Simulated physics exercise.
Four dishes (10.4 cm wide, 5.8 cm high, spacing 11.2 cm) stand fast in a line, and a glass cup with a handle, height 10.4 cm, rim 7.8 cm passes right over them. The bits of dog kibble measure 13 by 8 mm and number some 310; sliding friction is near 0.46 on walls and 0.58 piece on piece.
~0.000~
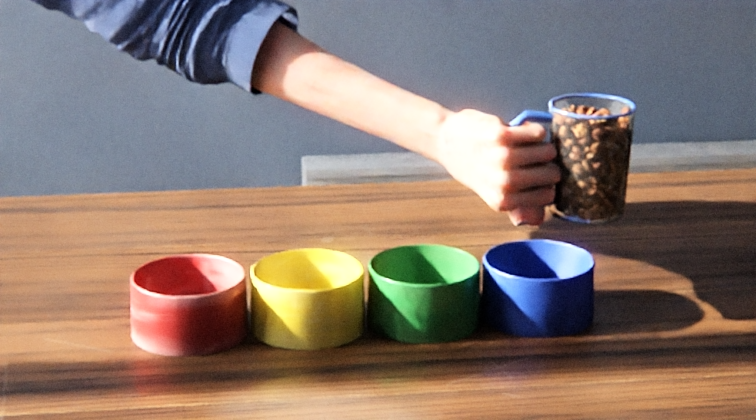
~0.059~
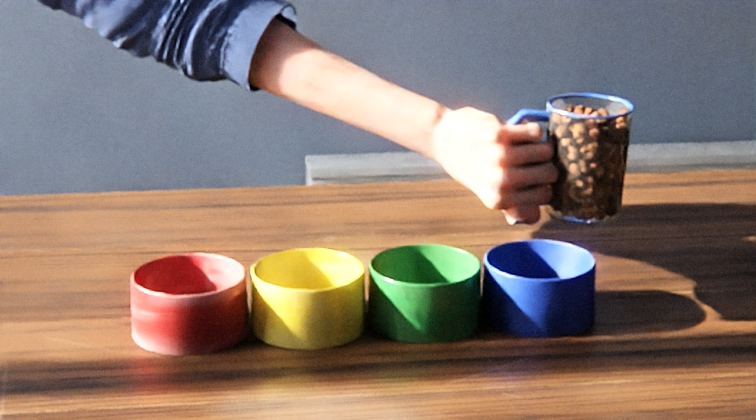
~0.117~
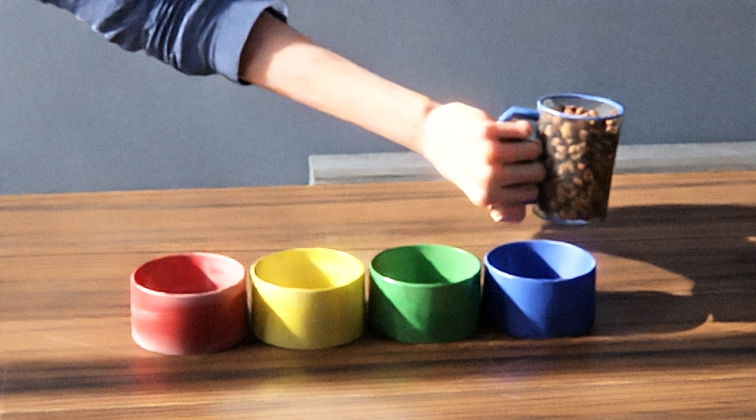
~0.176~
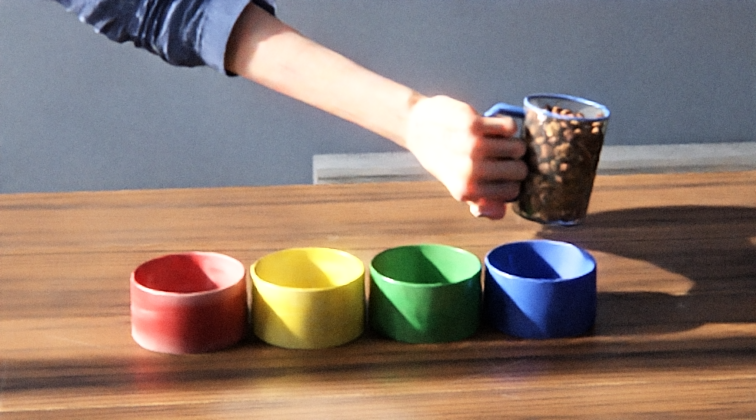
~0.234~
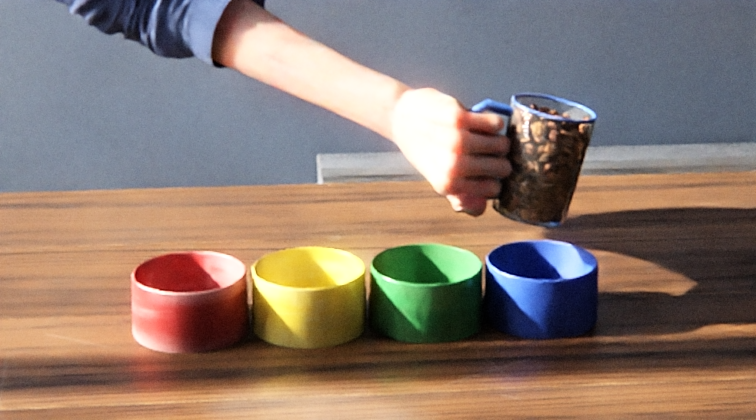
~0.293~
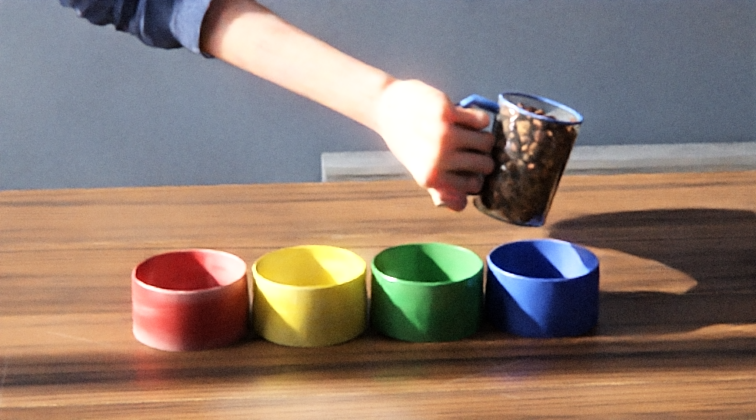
A hand moves a glass cup of brown pieces left above four colored dishes, tilting it rightward.
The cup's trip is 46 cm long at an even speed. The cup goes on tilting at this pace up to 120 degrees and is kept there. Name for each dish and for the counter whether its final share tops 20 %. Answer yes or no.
Red dish: Yes; blue dish: No; green dish: No; yellow dish: No; on the counter: No.
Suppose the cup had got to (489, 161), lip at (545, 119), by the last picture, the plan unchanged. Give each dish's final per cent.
Red 100, blue 0, green 0, yellow 0.
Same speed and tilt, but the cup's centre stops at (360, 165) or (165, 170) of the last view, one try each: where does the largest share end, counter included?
The winner: Green, then red.
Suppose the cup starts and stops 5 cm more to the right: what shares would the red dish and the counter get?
In that case red 80, counter 10.
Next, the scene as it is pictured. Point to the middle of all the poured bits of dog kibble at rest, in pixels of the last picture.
Near (188, 299).
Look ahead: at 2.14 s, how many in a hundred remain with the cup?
About 25 per cent.
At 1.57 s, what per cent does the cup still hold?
Roughly 90 per cent.
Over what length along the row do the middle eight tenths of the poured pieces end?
Some 7 cm.
After 1.06 s, tilt 64 degrees; cup holds 100 %.
After 1.57 s, tilt 97 degrees; cup holds 90 %, red 5 %, yellow 5 %.
After 2.14 s, tilt 120 degrees; cup holds 25 %, red 70 %, yellow 5 %.
In the end, at 3.1 s, red 95 %, blue 0 %, green 0 %, yellow 5 %, counter 0 %.
